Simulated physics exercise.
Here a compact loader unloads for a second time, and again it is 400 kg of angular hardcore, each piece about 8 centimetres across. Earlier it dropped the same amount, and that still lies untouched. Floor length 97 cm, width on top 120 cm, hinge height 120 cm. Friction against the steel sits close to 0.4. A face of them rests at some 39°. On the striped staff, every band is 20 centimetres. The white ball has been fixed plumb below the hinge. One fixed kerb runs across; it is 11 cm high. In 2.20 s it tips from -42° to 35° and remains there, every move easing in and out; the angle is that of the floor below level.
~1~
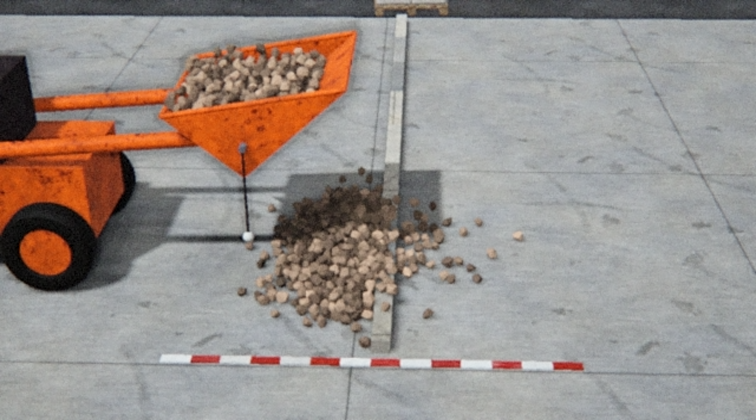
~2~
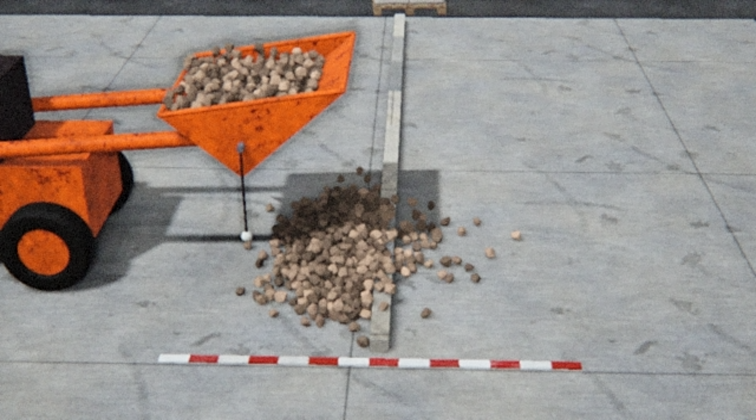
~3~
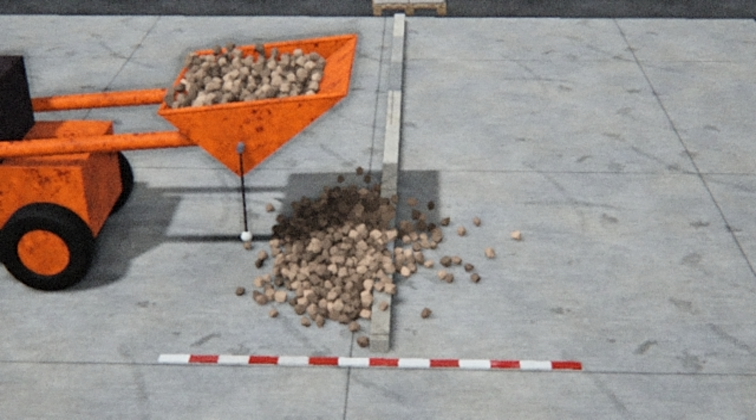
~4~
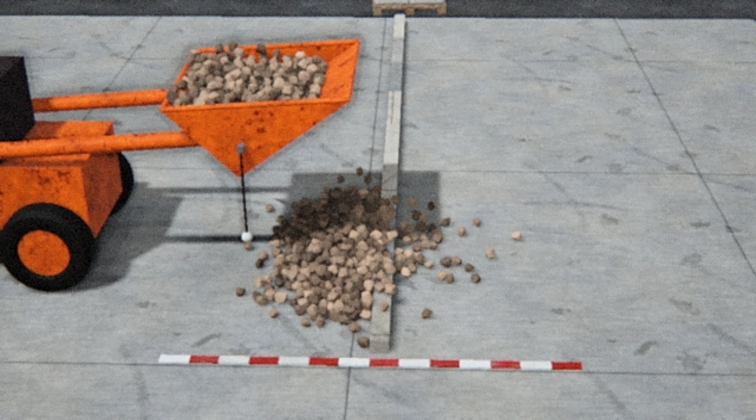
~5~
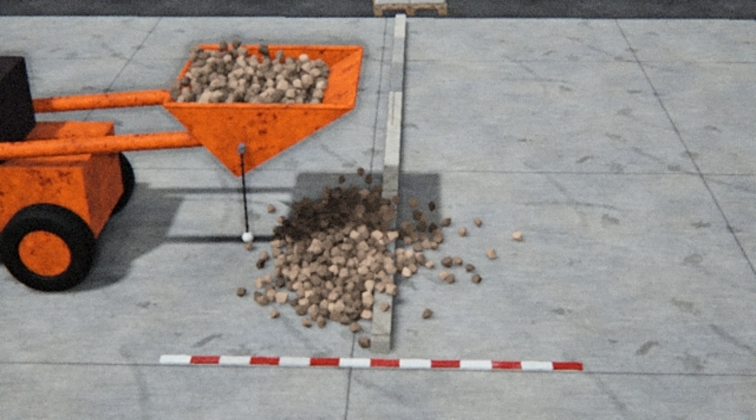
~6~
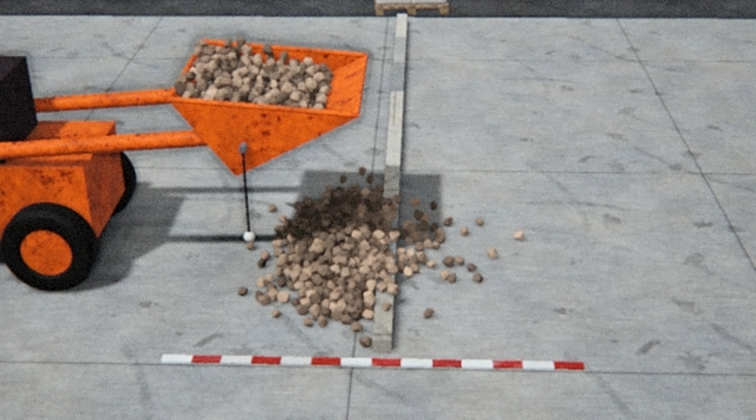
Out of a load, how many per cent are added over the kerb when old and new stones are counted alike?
Around 64 per cent.
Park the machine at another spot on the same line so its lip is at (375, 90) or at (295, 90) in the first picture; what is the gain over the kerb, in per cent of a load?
About 90 per cent for the first, 10 per cent for the second.
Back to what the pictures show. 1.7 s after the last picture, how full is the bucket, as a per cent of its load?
Roughly 50 parts in a hundred of the load.
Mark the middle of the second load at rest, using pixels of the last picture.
(408, 237).
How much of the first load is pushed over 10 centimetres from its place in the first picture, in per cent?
Roughly 5 % of them.
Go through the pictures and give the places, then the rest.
The bucket is at -42°, its lip at (346, 90); the top of the load is at (283, 58). The earlier load is highest near (355, 216), 30 cm above ground level, 93 % on this side of the kerb, 7 % over the kerb, in the first frame.
Lip at (345, 91), floor tilted -41°, highest stones at (281, 57), in the second frame.
The bucket is at -39°, its lip at (347, 94); the top of the load is at (258, 58), in the third frame.
The bucket is at -36°, its lip at (350, 100); the top of the load is at (225, 57), in the fourth frame.
Lip at (354, 107), floor tilted -33°, highest stones at (208, 54), in the fifth frame.
The bucket is at -28°, its lip at (359, 116); the top of the load is at (213, 50), in the sixth frame.
Then, 1.0 s after the last picture the floor is at 23°; in per cent of one load, 100 in the bucket, 93 on this side of the kerb, 7 over the kerb; the foremost stones are at (477, 253).
Then, 1.7 s after the last picture the floor is at 35°; in per cent of one load, 50 in the bucket, 135 on this side of the kerb, 15 over the kerb; the foremost stones are at (477, 253).
Then, 2.1 s after the last picture the floor is at 35°; in per cent of one load, 15 in the bucket, 140 on this side of the kerb, 45 over the kerb; the foremost stones are at (490, 258).
Then, 4.7 s after the last picture the floor is at 35°; in per cent of one load, 0 in the bucket, 130 on this side of the kerb, 71 over the kerb; the foremost stones are at (523, 233). Net gain over the kerb, 64.
